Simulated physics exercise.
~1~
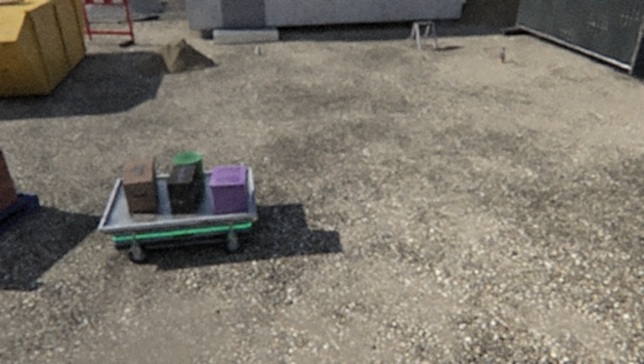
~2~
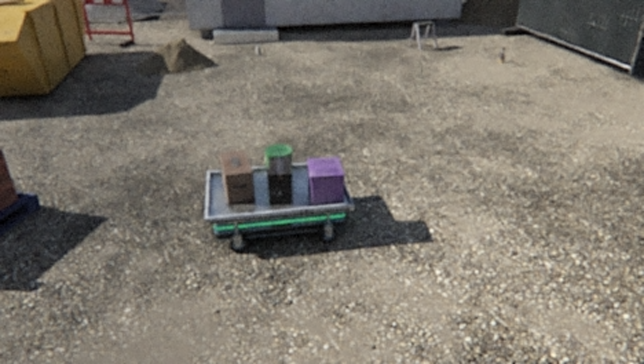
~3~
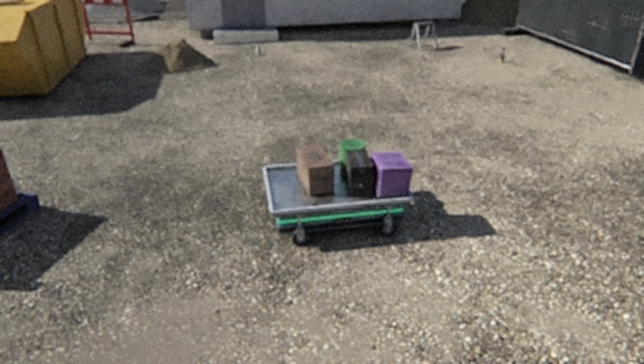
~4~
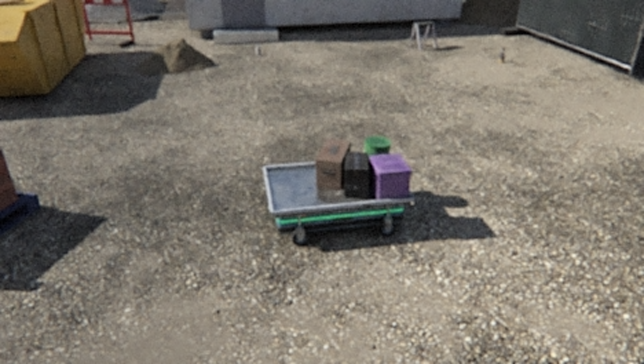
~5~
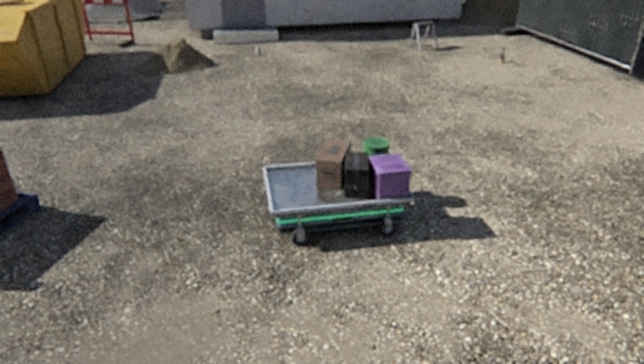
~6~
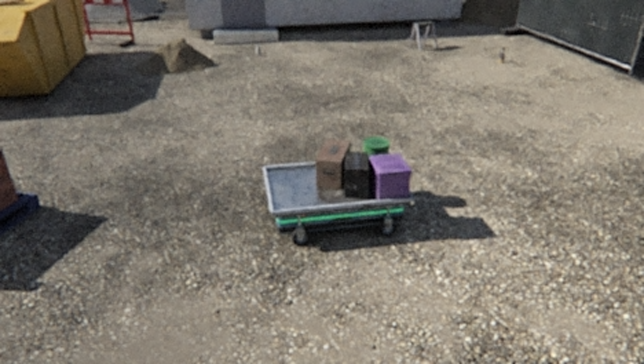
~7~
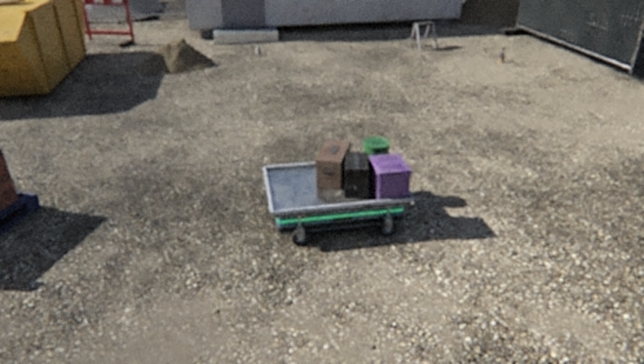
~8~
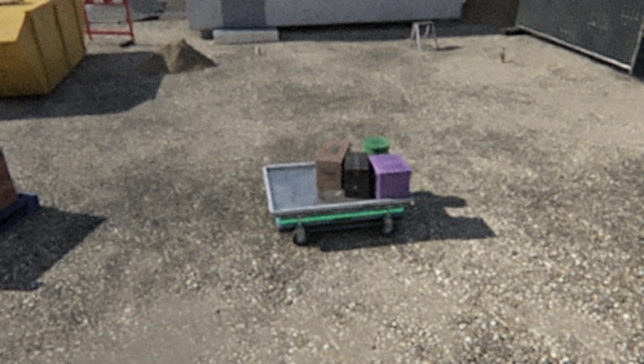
At the start, a low cart with a raised lip stands out on the gravel at the left, carrying a brown toolbox, a black box, a green pail and a purple tote. The cart rolls to the right with its load aboard. It comes to a stop near the middle of the view, and the toolbox, black box and pail slide right along the deck toward the purple tote. The tote keeps its place at the right end. Finally the cart rests still, with the load bunched at the right and the left part of the deck bare.
